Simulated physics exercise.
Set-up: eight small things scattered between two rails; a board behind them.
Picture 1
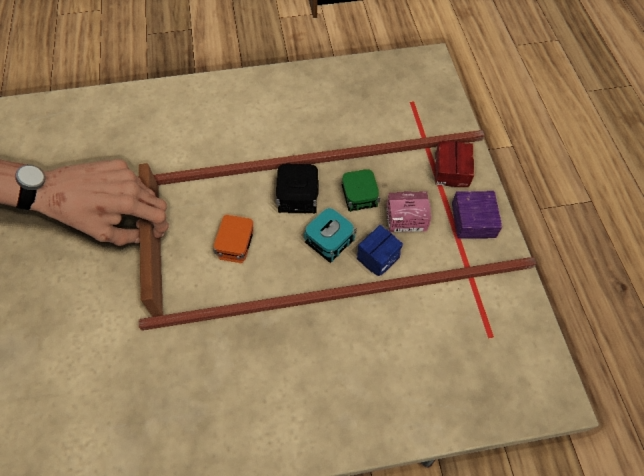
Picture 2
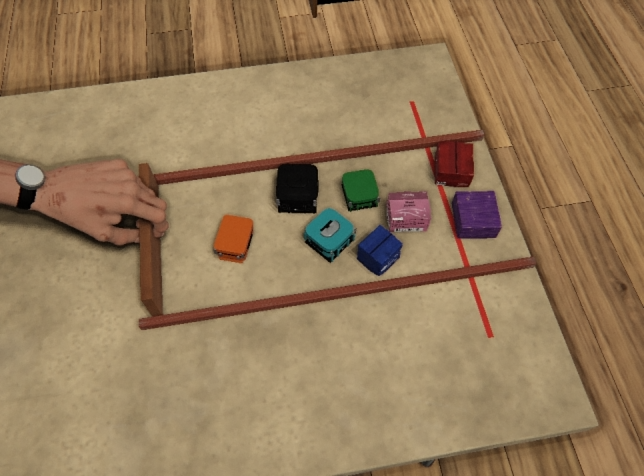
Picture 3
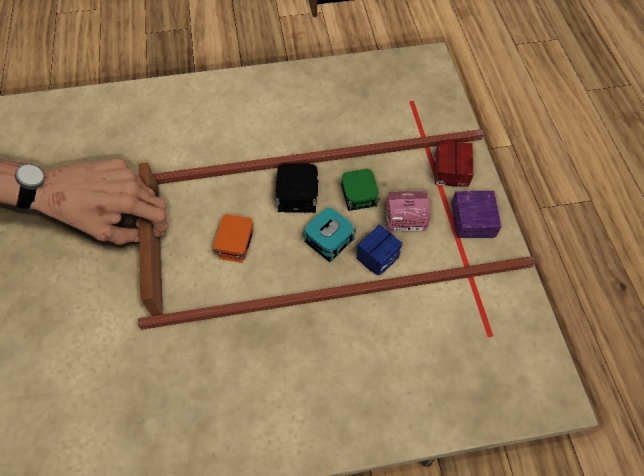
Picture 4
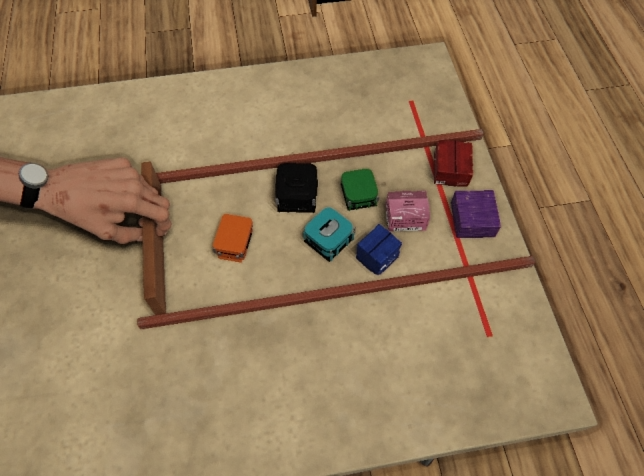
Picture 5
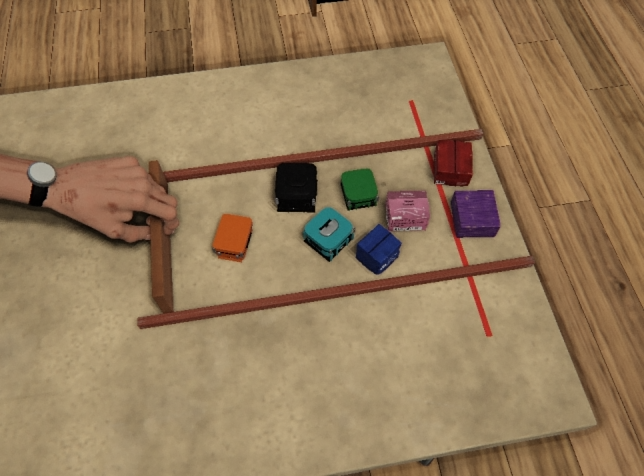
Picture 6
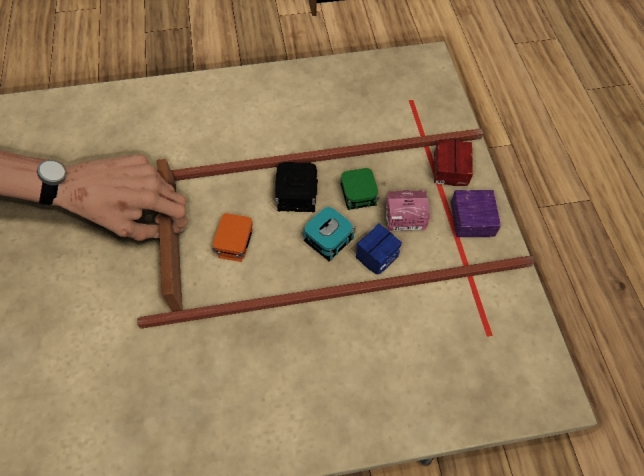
The footage shows eight small coloured blocks scattered between two rails on a mottled surface, some near a red line at right. A hand wearing a watch holds a wooden board at left, then slides it slightly rightward while the blocks stay still.
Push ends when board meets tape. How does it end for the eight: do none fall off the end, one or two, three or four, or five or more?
It ends with three or four off the end.
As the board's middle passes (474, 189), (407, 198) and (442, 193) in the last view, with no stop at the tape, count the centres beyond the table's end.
5; 1; 3.
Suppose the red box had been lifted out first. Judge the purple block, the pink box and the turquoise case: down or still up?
The purple block ends up down, the pink box ends up down and the turquoise case keeps its place.
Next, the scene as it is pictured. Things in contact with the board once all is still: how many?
At rest, 3 are in contact.
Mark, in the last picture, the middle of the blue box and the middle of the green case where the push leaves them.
Roughly (481, 246); the other one roughly (492, 171).
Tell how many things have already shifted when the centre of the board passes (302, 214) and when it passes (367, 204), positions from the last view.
The first count is 4, and then it's 7.
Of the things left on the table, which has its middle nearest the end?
Green case.
A little later, none off yet; purple block at rest near (475, 213); red box at rest near (453, 163); pink box at rest near (407, 211).
Next, none off yet; purple block at rest near (475, 213); red box at rest near (453, 163); pink box shifted a little near (427, 208).
Later still, none off yet; purple block tilted well over near (536, 217); red box shifted about its own width near (479, 154); pink box shifted well along near (497, 202).
When it is over, the number that fall off is three or four; down, pink box, red box and purple block.
